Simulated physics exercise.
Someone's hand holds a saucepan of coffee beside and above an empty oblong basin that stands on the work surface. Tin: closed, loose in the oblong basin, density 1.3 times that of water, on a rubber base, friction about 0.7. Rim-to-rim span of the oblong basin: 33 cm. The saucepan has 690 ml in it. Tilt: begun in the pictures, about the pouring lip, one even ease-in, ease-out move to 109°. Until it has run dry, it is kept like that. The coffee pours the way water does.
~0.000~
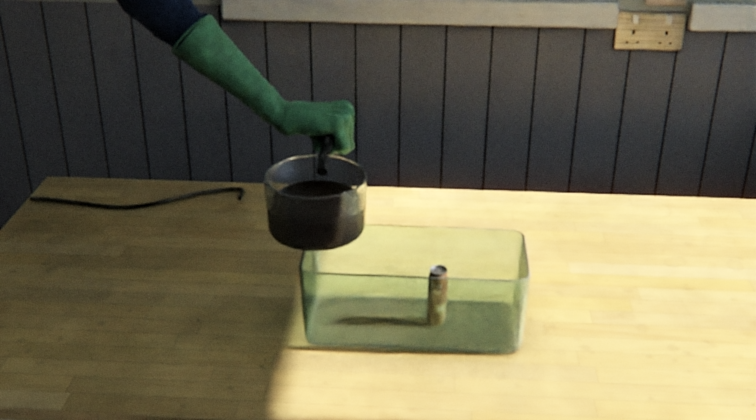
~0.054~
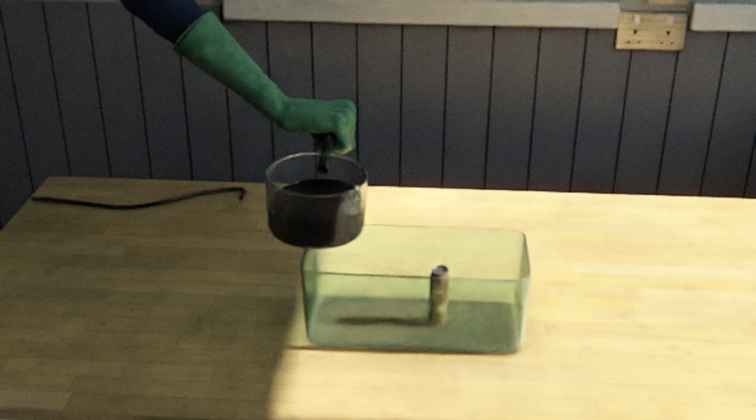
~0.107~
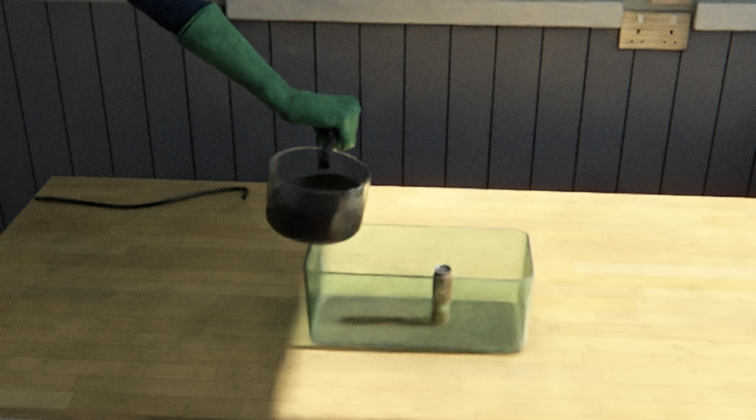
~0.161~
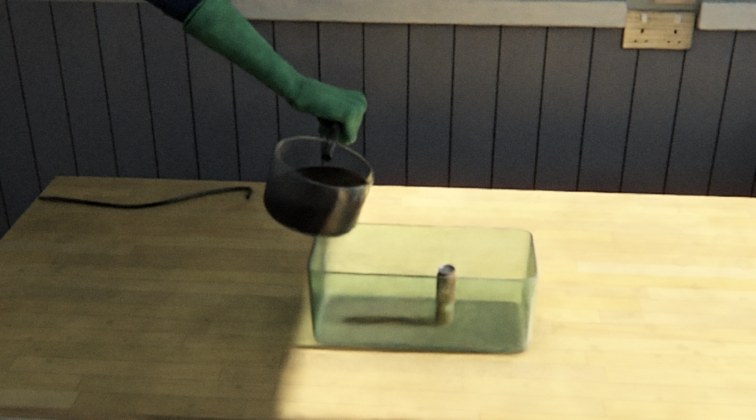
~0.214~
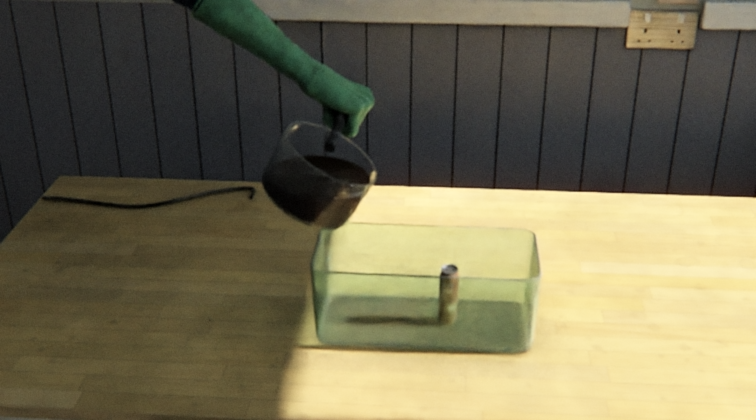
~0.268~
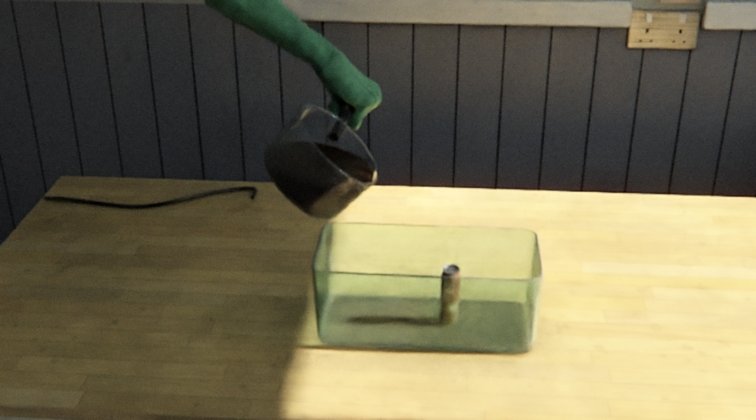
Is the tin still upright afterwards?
It stands firm.
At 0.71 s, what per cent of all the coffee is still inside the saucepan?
Around 4 in a hundred.
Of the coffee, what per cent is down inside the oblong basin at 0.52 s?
The basin holds roughly 3 in a hundred parts at that moment.
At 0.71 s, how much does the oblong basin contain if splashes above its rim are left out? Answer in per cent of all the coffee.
My estimate is about 80 percent.
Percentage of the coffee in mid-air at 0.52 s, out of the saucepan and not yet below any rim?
52 per cent.
After 0.52 s the tilt is 103° and 44 per cent is still to pour; the tin stands where it began.
After 0.71 s the tilt is 109° and 4 per cent is still to pour; the tin stands where it began.
After 0.91 s the tilt is 109° and 0 per cent is still to pour; the tin stands where it began.
After 1.12 s the tilt is 109° and 0 per cent is still to pour; the tin stands where it began.
In the end the tin stands where it began.
